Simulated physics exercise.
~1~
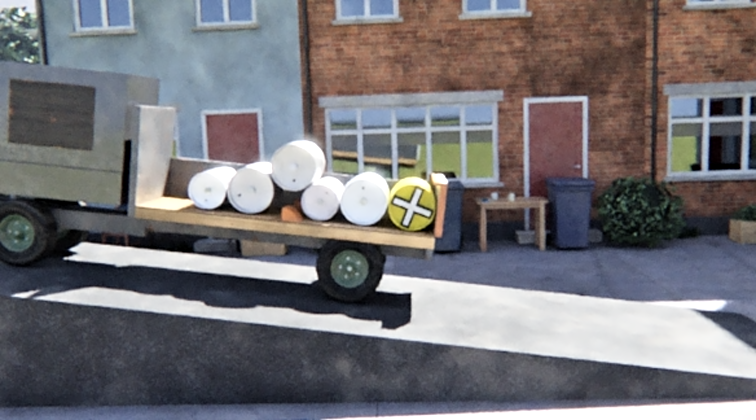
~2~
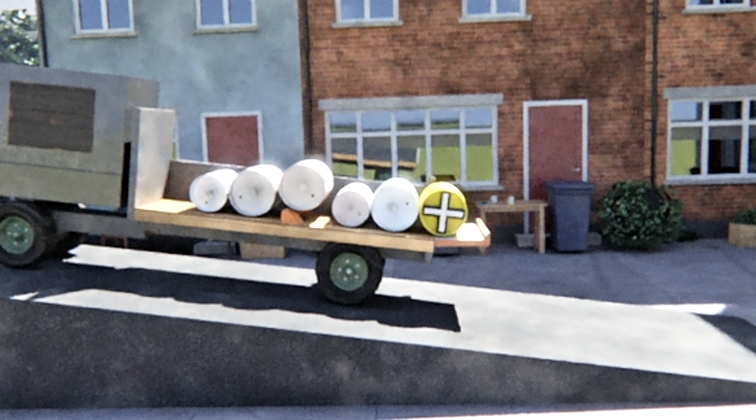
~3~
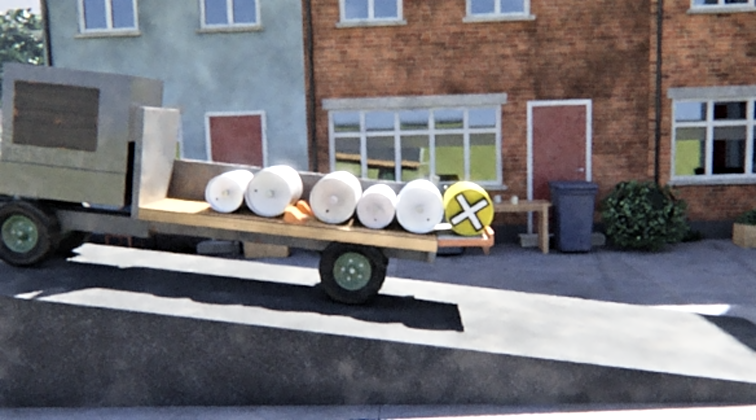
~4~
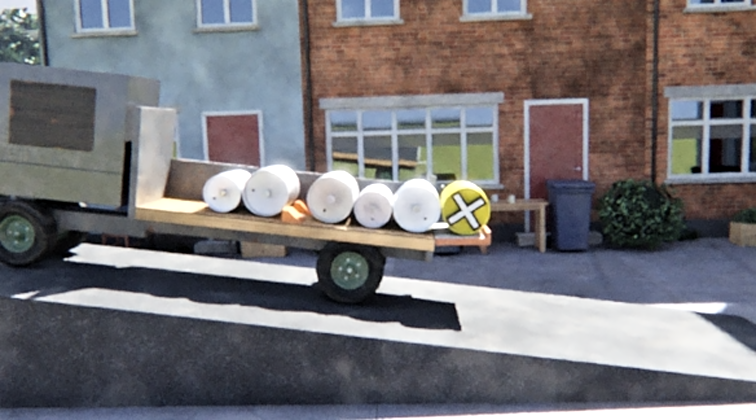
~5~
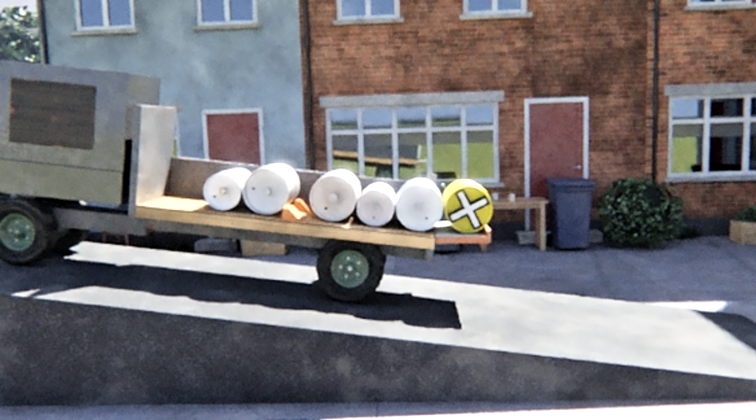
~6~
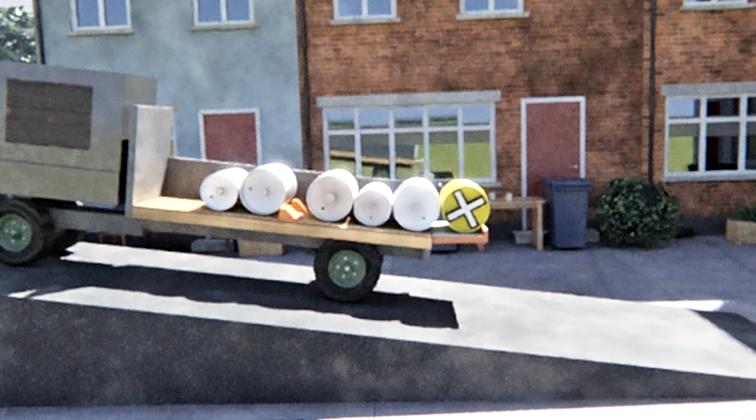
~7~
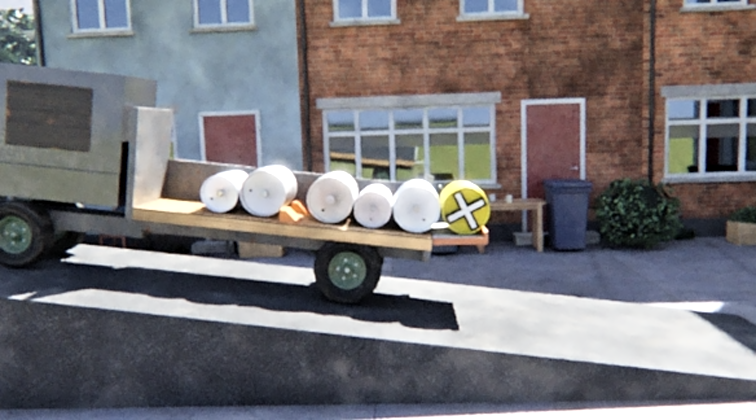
Six kegs, five white and a yellow one marked with a white cross at the right end, lie along the wooden bed of a flatbed truck, seen from the side on a street sloping down to the right. Behind it stand blue-grey and brick houses with red doors, a small table and a dark bin. The tailgate swings down until it sticks out almost in line with the bed. The kegs roll right, though an orange chock stays put among them. The yellow keg rolls onto the lowered gate and stops there, held at its edge, with every keg still aboard.
